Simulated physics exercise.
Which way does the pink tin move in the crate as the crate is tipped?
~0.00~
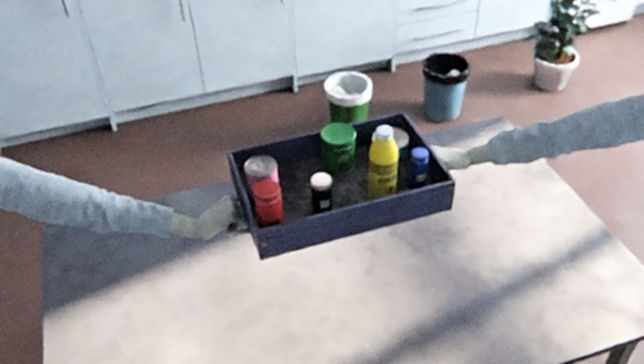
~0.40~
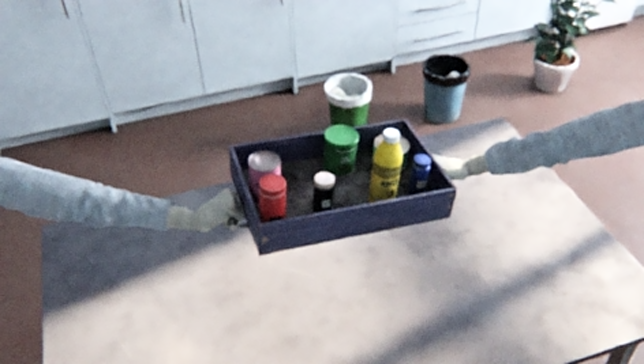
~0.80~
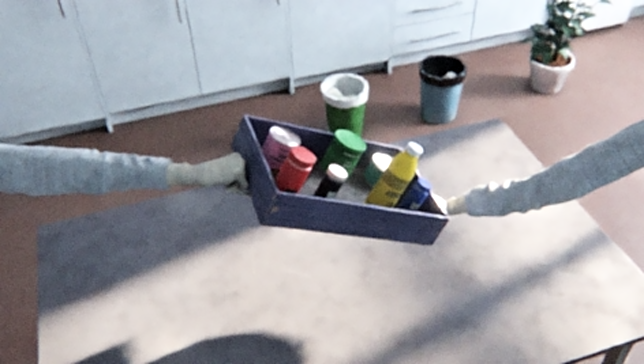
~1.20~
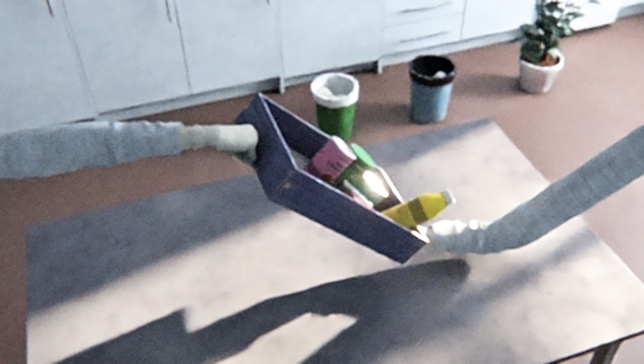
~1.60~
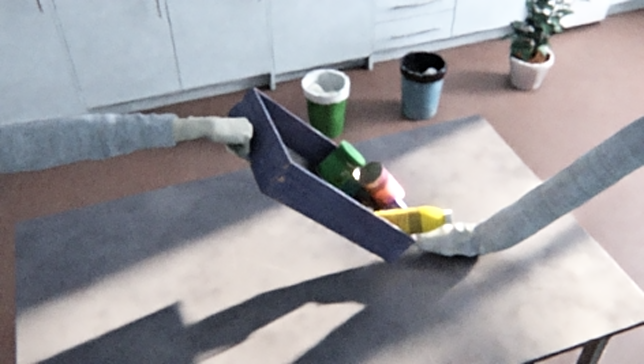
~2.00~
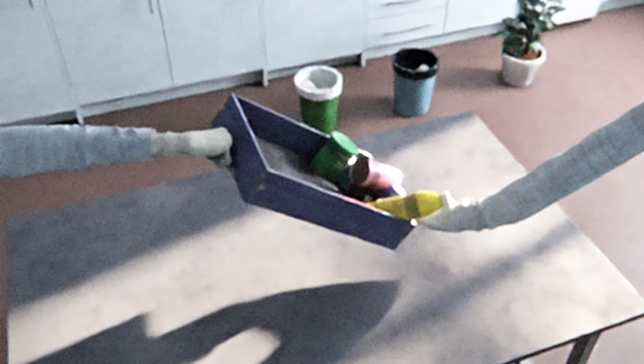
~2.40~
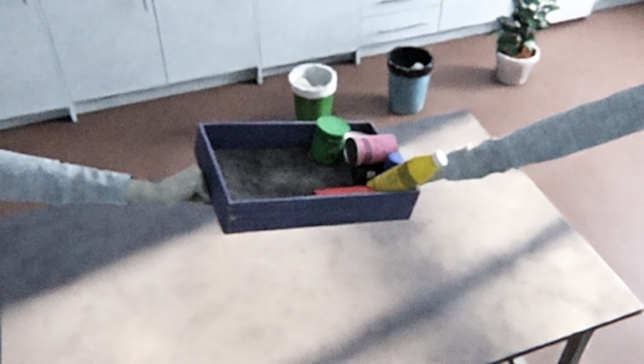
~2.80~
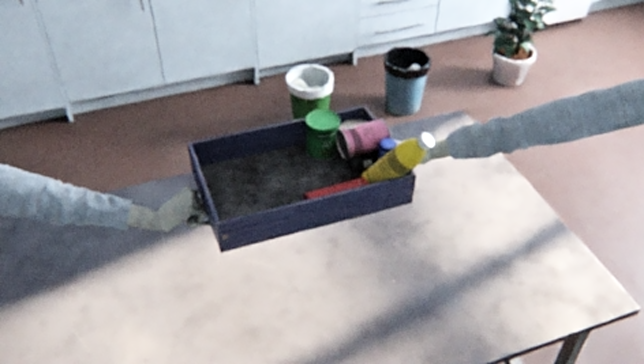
The pink tin moves to the right, ending up on its side near the yellow bottle.
